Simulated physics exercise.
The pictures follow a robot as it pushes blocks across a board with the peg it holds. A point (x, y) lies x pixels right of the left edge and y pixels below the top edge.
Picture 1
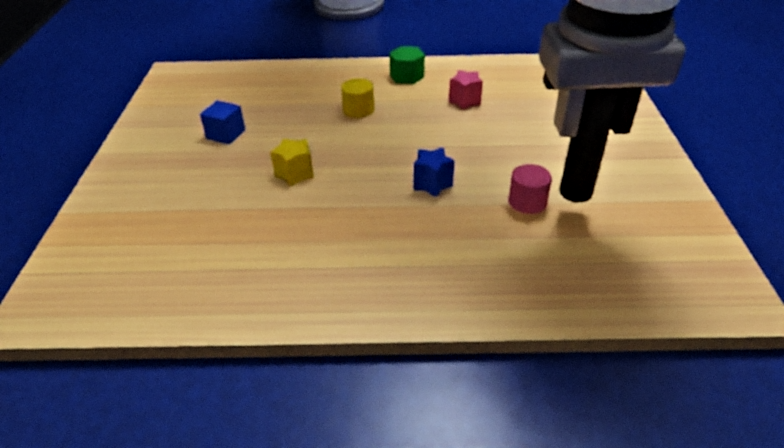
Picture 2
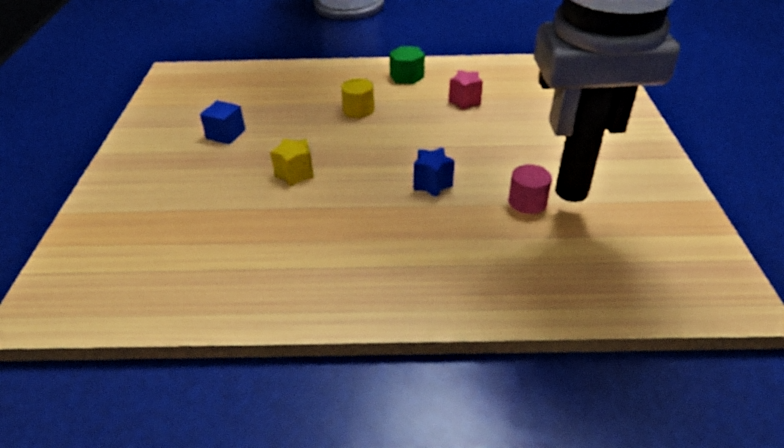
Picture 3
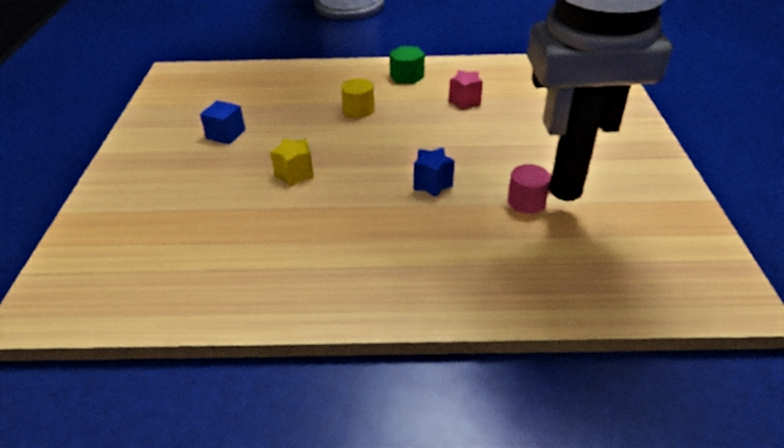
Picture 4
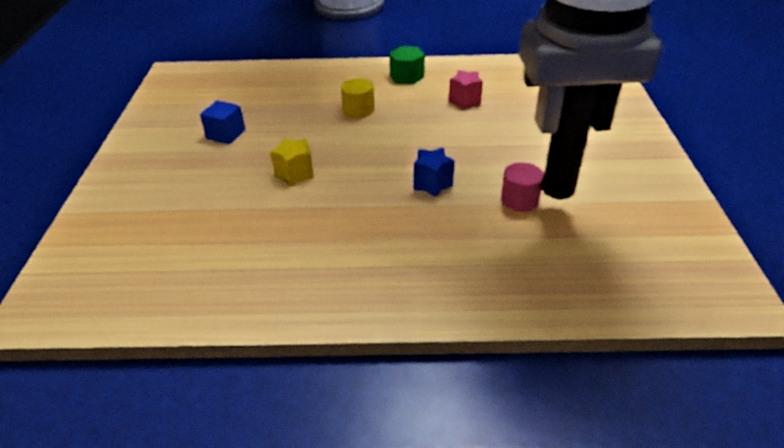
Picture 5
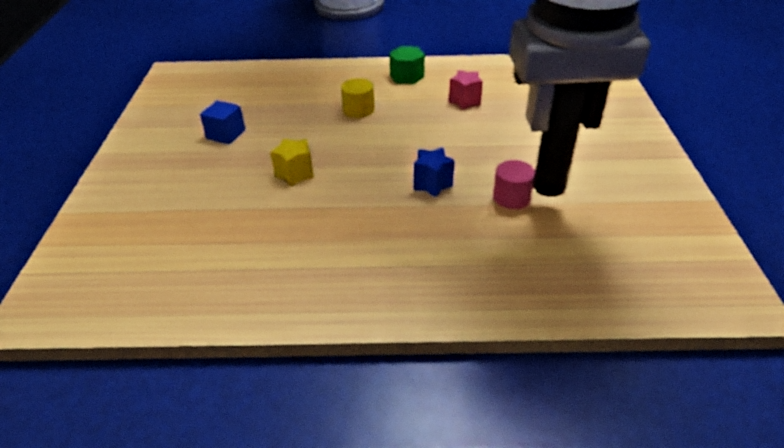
On a wooden board over a blue surface, scattered with small coloured blocks, a dark peg on a robotic arm moves left to a pink circular block, then pushes it slightly left toward the blue star while the other blocks stay still.
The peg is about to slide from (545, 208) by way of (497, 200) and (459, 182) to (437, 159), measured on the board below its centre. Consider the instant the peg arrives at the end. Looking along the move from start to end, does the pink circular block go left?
No - that is not the case.
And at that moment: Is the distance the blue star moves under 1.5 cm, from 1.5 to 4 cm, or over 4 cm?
Between 1.5 and 4 cm.
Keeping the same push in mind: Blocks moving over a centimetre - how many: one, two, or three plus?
Here I'd predict two blocks moving more than 1 cm.
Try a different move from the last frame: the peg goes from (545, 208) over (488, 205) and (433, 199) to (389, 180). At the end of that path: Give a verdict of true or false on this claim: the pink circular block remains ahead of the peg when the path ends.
False - the claim does not hold.
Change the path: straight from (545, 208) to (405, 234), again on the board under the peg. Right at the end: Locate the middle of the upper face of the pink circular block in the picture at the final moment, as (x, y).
I'd guess (491, 168).
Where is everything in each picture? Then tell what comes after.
Lower end of the peg at (575, 194), tops of blocks, blue star at (433, 158), pink circular block at (532, 175), in the first frame.
Peg at (571, 194), blocks as before, in the second frame.
Peg at (565, 193), blocks as before, in the third frame.
Peg at (558, 191), pink circular block at (524, 173), in the fourth frame.
Peg at (549, 189), blue star at (433, 158), pink circular block at (516, 170), in the fifth frame.
What follows on the original path. One third of the way, peg at (498, 181); pink circular block at (474, 157).
Two thirds of the way, peg at (460, 163); blue star at (424, 156), turned 25° anticlockwise; pink circular block at (448, 138).
At the end, peg at (437, 140); blue star at (417, 150), turned 80° anticlockwise; pink circular block at (434, 116).
